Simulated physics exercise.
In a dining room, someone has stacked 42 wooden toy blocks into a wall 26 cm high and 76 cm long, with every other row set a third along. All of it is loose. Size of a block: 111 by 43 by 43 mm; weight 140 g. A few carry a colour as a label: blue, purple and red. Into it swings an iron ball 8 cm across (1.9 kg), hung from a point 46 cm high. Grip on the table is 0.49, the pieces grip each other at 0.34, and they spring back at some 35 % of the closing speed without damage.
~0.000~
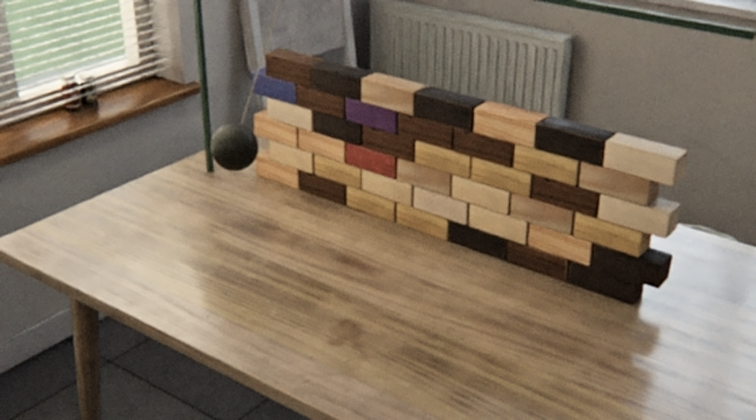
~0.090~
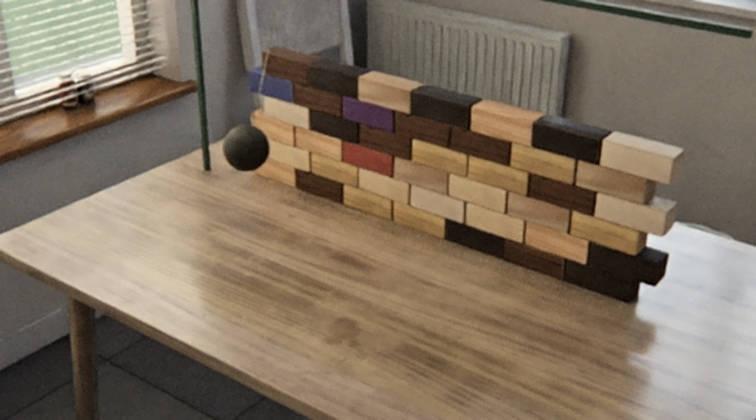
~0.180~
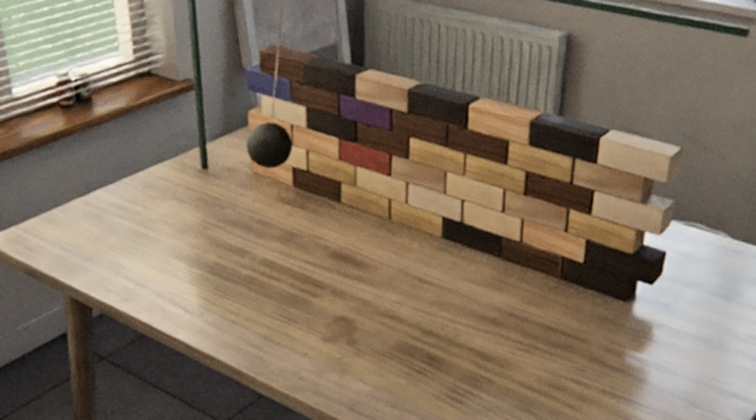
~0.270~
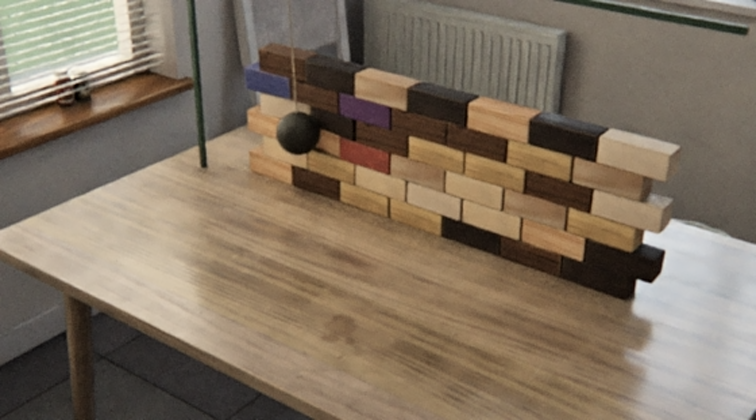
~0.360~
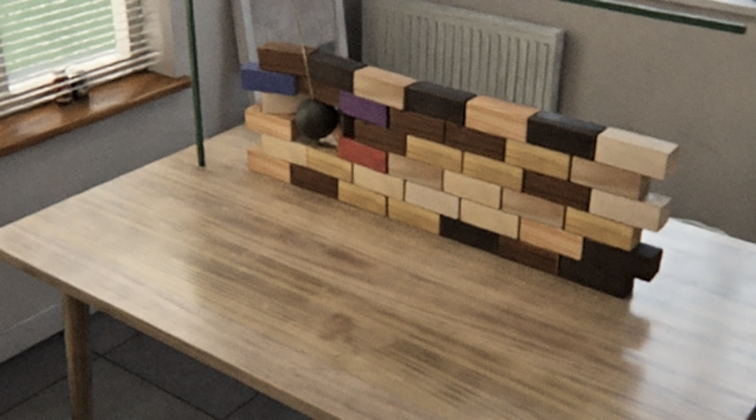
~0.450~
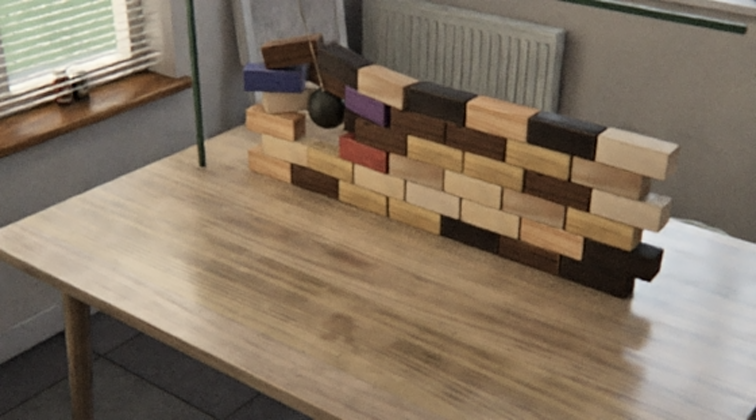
A dark ball hanging on a line swings rightward across a wooden table toward the left part of a wall of loose, mixed-colour blocks. It strikes the wall and pushes in beside the purple block, shoving blocks backward, opening a gap and leaving the top ones near the blue block tilted and askew.
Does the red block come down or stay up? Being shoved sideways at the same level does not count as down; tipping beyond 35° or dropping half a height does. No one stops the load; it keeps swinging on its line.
It stays up.
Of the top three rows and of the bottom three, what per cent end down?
Top 40, bottom 0 per cent.
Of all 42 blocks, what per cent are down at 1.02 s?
At that moment 20 per cent.
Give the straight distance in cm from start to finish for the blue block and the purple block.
About: Blue 30, purple 18.
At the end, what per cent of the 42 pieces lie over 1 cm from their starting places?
It is 25 per cent.
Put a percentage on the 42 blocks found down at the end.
About 20 per cent.
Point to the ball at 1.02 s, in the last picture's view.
Around (250, 145).
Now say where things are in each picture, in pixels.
In the first picture (each place is the centre of the face we see best), ball (232, 147) line 29° before plumb; red block (370, 161); purple block (370, 115); blue block (273, 89); all as stacked.
The second picture shows ball (243, 150) line 22° before plumb; red block (367, 159).
The third picture shows ball (266, 151) line 11° before plumb; red block (364, 157).
The fourth picture shows ball (296, 142) line 3° past plumb; red block (364, 156); 3 have shifted.
The fifth picture shows ball (317, 129) line 13° past plumb; red block (361, 155); 7 have shifted.
The sixth picture shows ball (332, 119) line 19° past plumb; red block (362, 155); purple block (364, 106) moved 13 mm; blue block (272, 82) moved 9 mm; 1 of the 42 blocks down, 9 disturbed in all.
By 0.72 s, line 9° past plumb; 7 of the 42 blocks down; red block unmoved; purple block tilted 50°, 17 mm lower.
By 1.02 s, line 19° before plumb; 9 of the 42 blocks down; red block unmoved; blue block upside down.
When it is over (2.0 s), line 3° before plumb; 9 of the 42 blocks down; red block unmoved; blue block upside down; purple block 17 cm lower. In pixels of the last frame, middles, red block near (369, 152), blue block near (318, 118).
